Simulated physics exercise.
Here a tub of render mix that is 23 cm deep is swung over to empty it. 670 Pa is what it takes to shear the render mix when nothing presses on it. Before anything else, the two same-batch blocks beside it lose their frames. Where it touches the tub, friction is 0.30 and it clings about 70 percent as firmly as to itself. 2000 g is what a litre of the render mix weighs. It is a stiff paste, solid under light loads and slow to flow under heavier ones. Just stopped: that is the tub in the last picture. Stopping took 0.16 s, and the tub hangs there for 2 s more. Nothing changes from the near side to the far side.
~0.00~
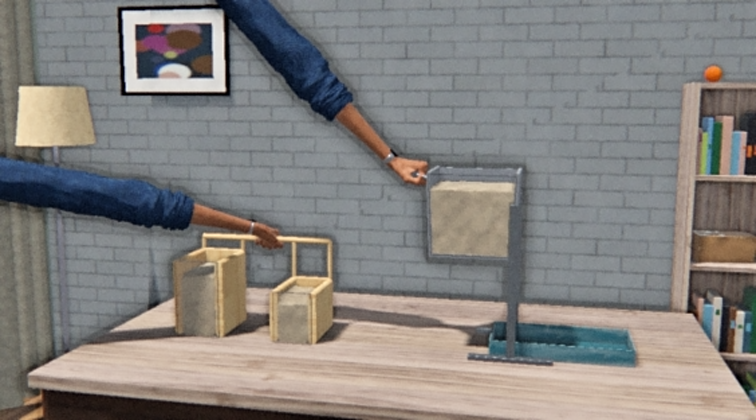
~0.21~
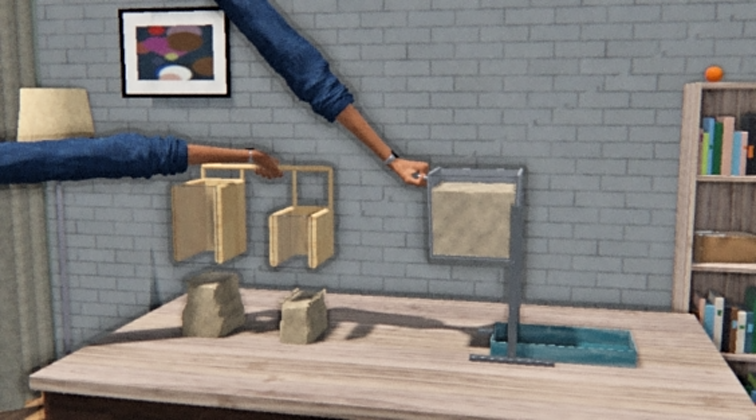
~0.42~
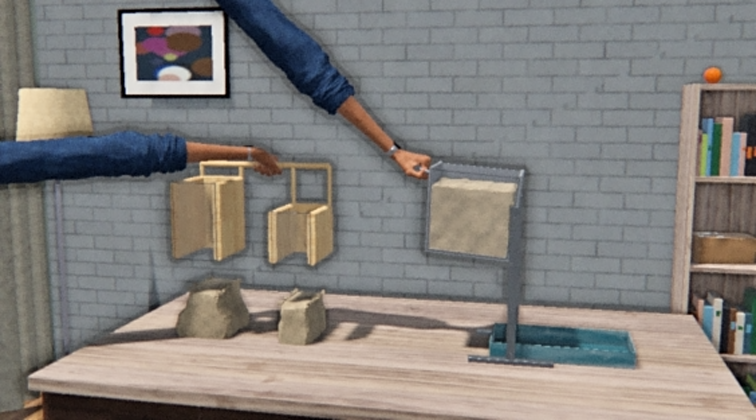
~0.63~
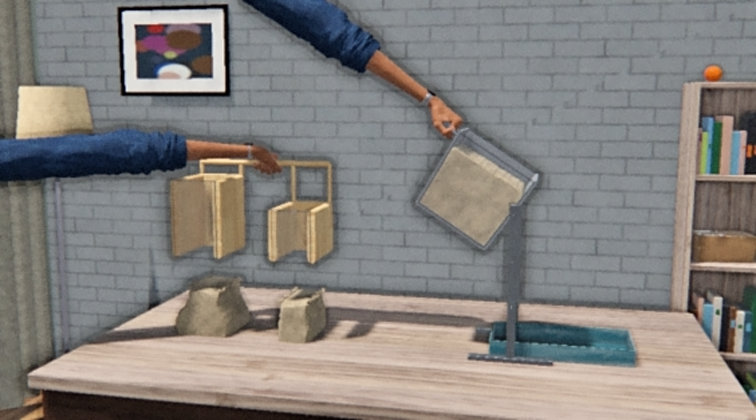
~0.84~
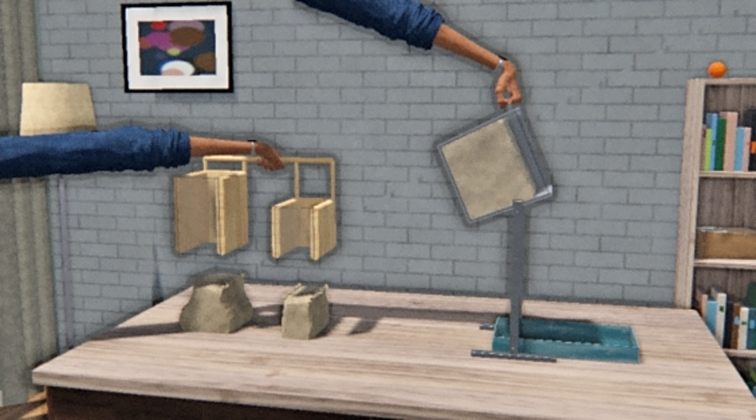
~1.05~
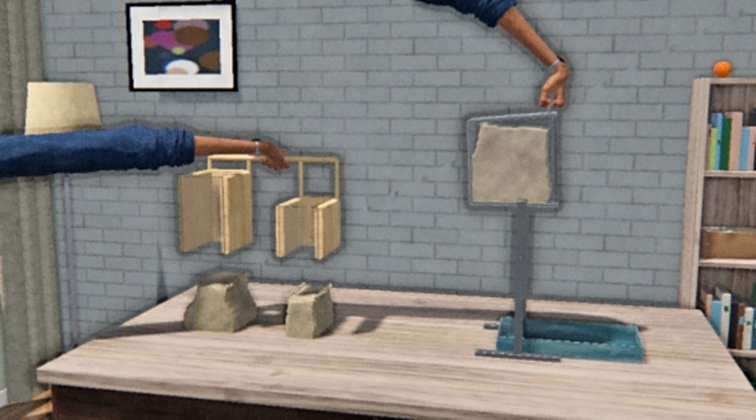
Two wooden molds were lifted off a pair of grayish blocks on a table by one hand, and the taller block slumped, before another hand swung a clear tub of the same stuff over onto its side.
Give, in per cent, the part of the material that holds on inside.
The part that holds on is close to 66 per cent.
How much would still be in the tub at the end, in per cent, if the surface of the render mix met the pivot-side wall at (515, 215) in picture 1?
I'd say close to 100 % stays in the tub.
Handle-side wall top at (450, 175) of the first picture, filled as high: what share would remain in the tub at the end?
Some 100 percent would still be in the tub at the end.
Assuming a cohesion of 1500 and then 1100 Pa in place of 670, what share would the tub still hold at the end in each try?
Roughly 100 % followed by roughly 100 %.
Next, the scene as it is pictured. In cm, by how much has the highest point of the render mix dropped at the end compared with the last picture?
8 cm.
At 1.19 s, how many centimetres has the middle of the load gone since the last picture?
Roughly 4 cm.
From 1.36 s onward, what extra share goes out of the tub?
6 %.
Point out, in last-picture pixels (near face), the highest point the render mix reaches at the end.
Roughly at pixel (527, 155).
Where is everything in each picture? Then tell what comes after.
The first frame shows handle-side rim at (430, 174), tilt 0 degrees; top of the render mix at (442, 188); blocks stand 20 cm, 13 cm (left to right).
The second frame shows handle-side rim at (431, 175), tilt 0 degrees; top of the render mix at (443, 190); blocks stand 17 cm, 13 cm (left to right).
The third frame shows handle-side rim at (433, 169), tilt 5 degrees; top of the render mix at (439, 185); blocks stand 15 cm, 13 cm (left to right).
The fourth frame shows handle-side rim at (462, 133), tilt 33 degrees; top of the render mix at (457, 150); blocks stand 15 cm, 13 cm (left to right).
The fifth frame shows handle-side rim at (517, 112), tilt 67 degrees; top of the render mix at (503, 122); blocks stand 15 cm, 13 cm (left to right).
The sixth frame shows handle-side rim at (556, 116), tilt 87 degrees; top of the render mix at (486, 125); blocks stand 15 cm, 13 cm (left to right).
After 1.19 s, the tub is at 87 degrees and holds 92 %.
After 1.36 s, the tub is at 87 degrees and holds 72 %.
After 1.53 s, the tub is at 87 degrees and holds 66 %.
After 1.70 s, the tub is at 87 degrees and holds 66 %.
After 3.05 s, at the end, the tub is at 87 degrees and holds 66 %.
